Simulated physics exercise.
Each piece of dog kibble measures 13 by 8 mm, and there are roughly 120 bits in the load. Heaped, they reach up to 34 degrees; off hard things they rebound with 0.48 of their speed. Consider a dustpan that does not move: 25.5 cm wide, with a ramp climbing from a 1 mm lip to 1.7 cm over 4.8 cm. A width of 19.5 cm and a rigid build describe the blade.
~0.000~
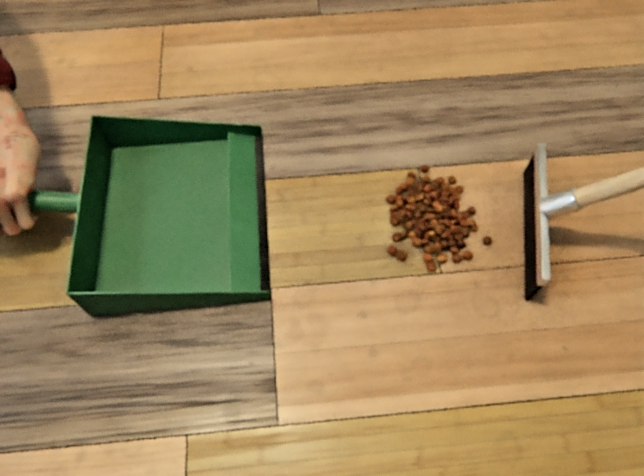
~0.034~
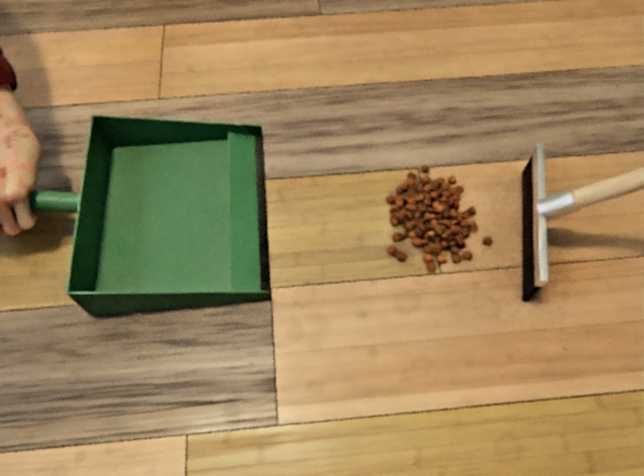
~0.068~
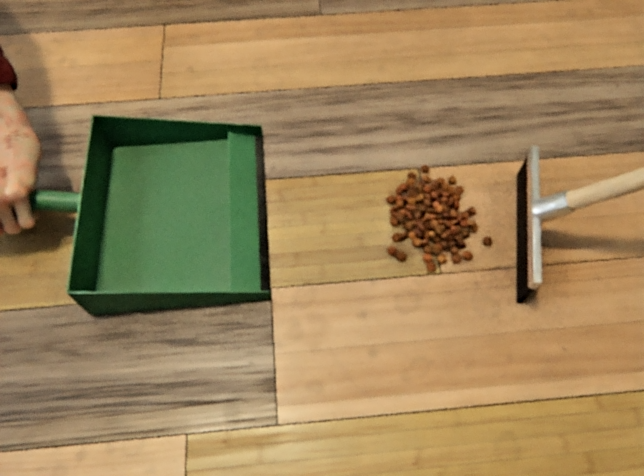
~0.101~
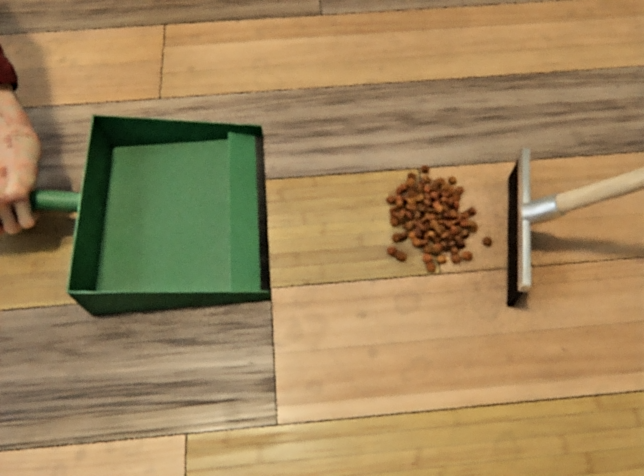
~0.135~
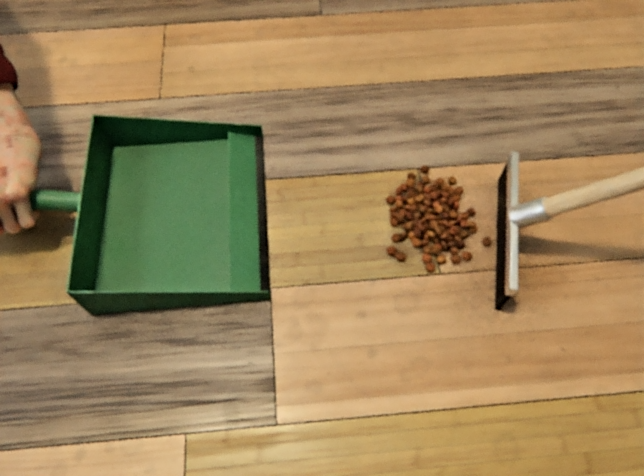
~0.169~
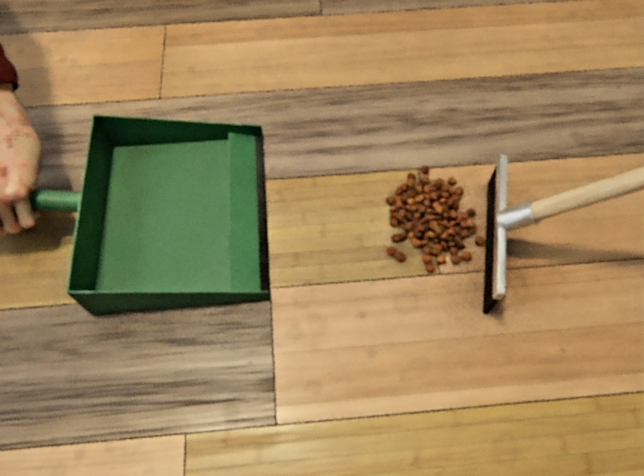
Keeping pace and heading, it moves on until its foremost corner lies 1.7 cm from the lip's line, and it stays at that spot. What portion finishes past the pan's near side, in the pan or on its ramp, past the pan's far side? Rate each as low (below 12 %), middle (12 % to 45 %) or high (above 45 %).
Near side - low, pan - low, far side - low.
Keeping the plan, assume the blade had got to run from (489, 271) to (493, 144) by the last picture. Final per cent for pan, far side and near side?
Per cent by place - pan 20, far side 5, near side 0.
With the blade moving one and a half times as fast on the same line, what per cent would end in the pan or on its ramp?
It would be around 5 per cent.
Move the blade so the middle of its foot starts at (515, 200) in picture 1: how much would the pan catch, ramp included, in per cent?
5 per cent, roughly.
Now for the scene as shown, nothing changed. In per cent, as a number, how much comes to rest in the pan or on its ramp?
Around 0 in a hundred.
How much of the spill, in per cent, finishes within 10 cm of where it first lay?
That share is some 35 percent.
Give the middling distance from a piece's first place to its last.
Roughly 18 centimetres.
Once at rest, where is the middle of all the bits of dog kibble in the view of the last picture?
Look around (303, 225) in the last picture.
Then, at 0.44 s, middle of the blade 17 cm from the lip; 0 % over the lip, far side 0 %, near side 0 %.
Then, at 0.62 s, middle of the blade 9 cm from the lip; 0 % over the lip, far side 0 %, near side 0 %.
Then, at 0.92 s, middle of the blade 4 cm from the lip; 0 % over the lip, far side 0 %, near side 5 %.
By 1.2 s all is still; near side 5 %, pan 0 %, far side 0 %, in front of the lip or behind the blade 95 %.
